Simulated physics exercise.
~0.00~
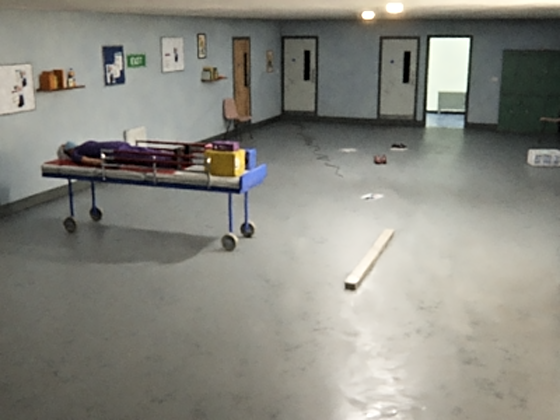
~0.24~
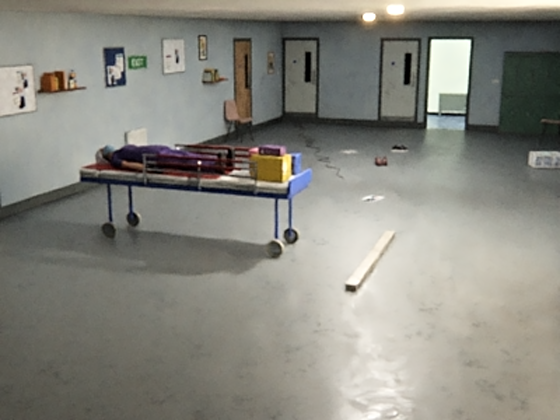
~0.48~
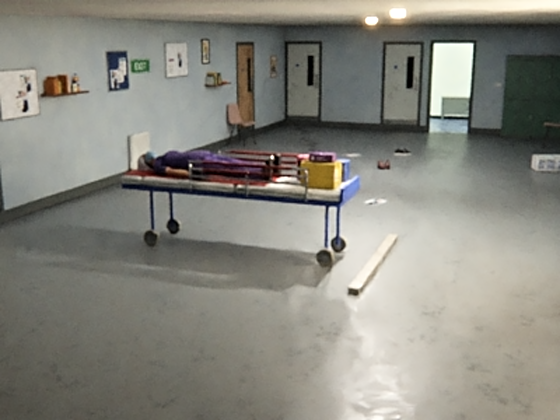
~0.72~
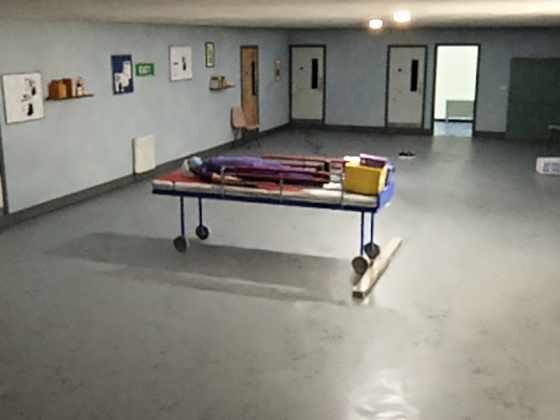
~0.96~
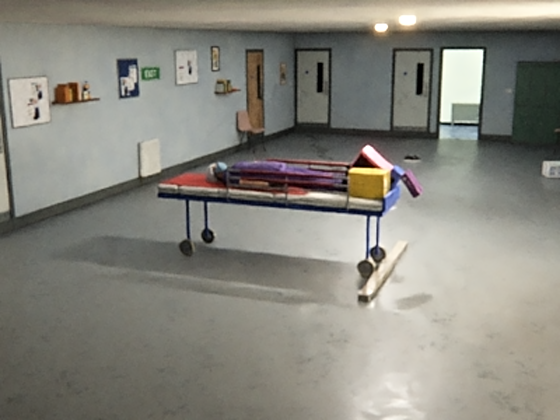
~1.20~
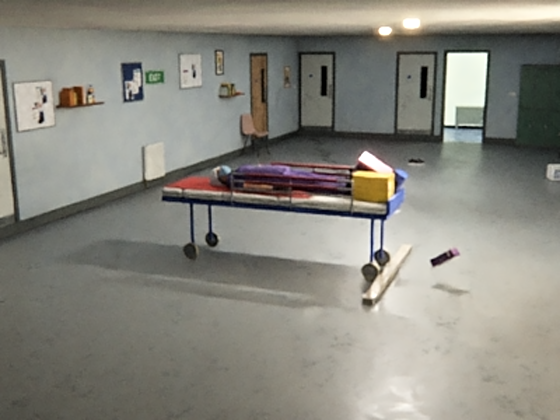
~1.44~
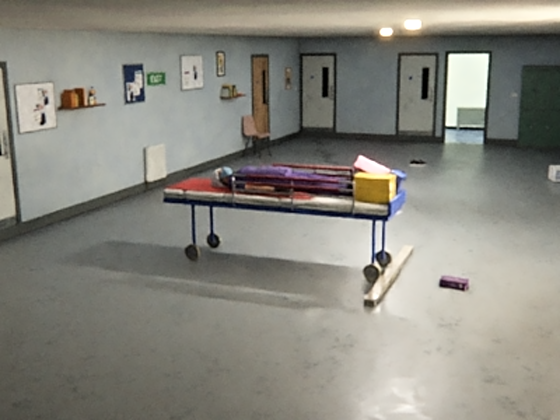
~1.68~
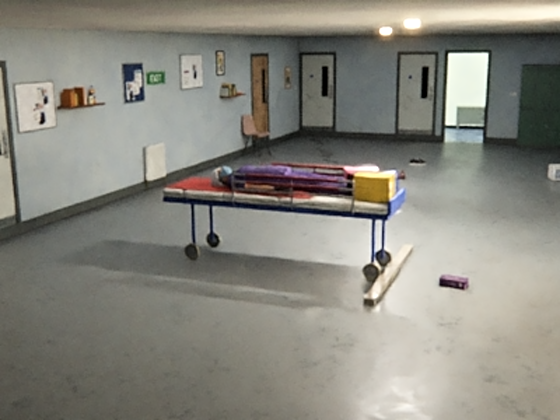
The clip opens on a wheeled ward trolley rolling rightward across a grey floor, carrying a figure in purple lying feet first, with a yellow holdall and smaller items near the feet. Ahead lies a low, pale sill, and the view pans slightly left as the trolley nears it. The wheels meet the sill and the trolley stops, staying flat. The pink item tilts up beside the holdall while a purple box pitches over the foot end, turns over and lands beyond the sill. Finally, the pink item settles back, and the figure and holdall remain aboard.
